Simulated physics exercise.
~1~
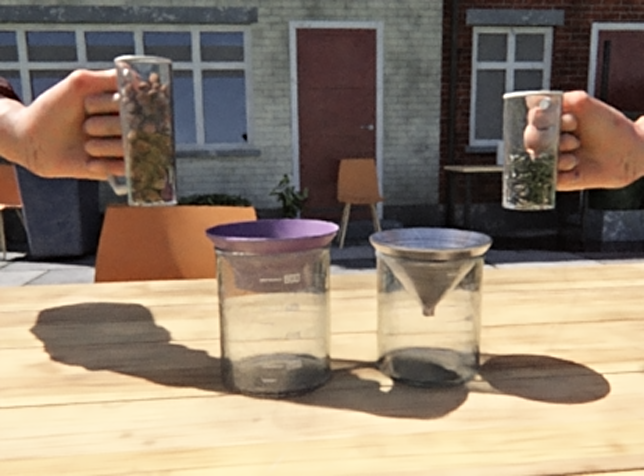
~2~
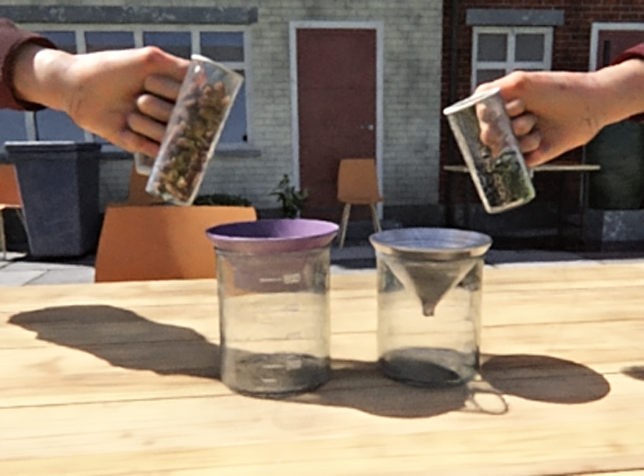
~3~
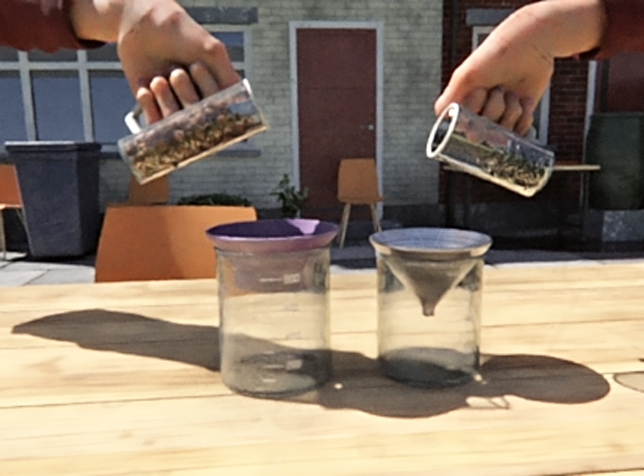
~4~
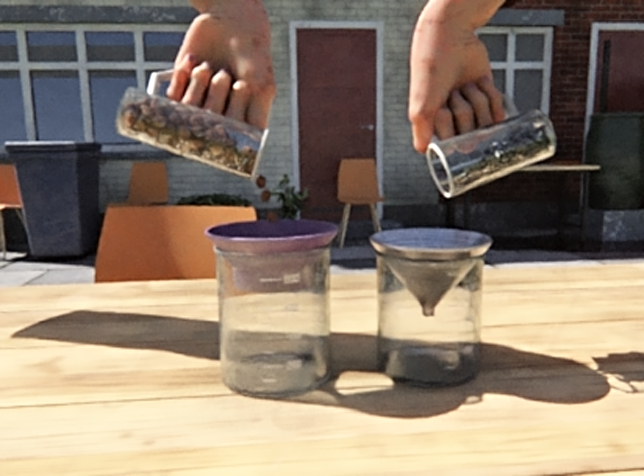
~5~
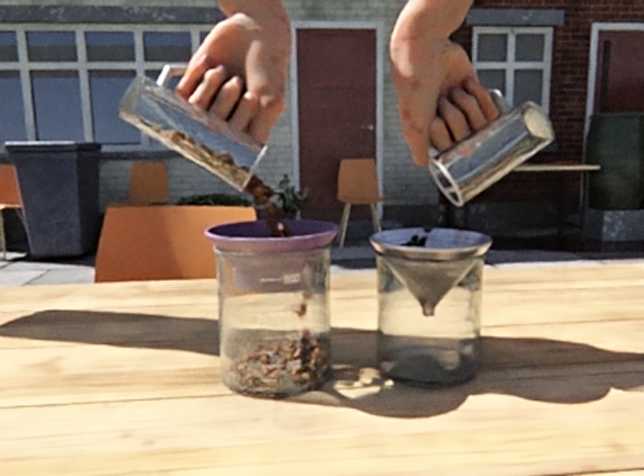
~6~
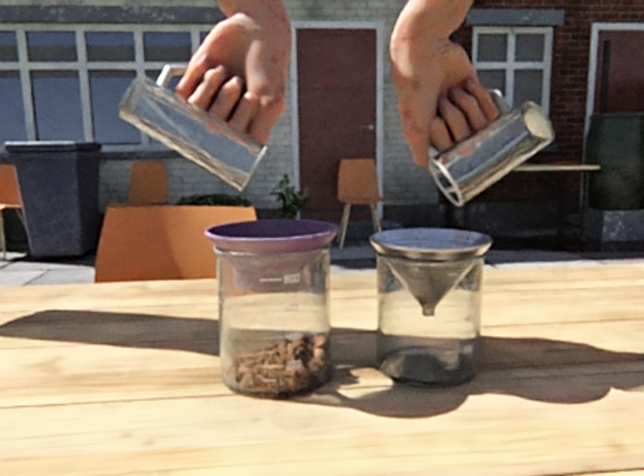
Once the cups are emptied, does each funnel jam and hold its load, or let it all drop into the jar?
The right funnel jams, with nothing from its cup reaching the jar. The left, purple-rimmed one lets all the brown pieces through, and they settle at the bottom of its jar.
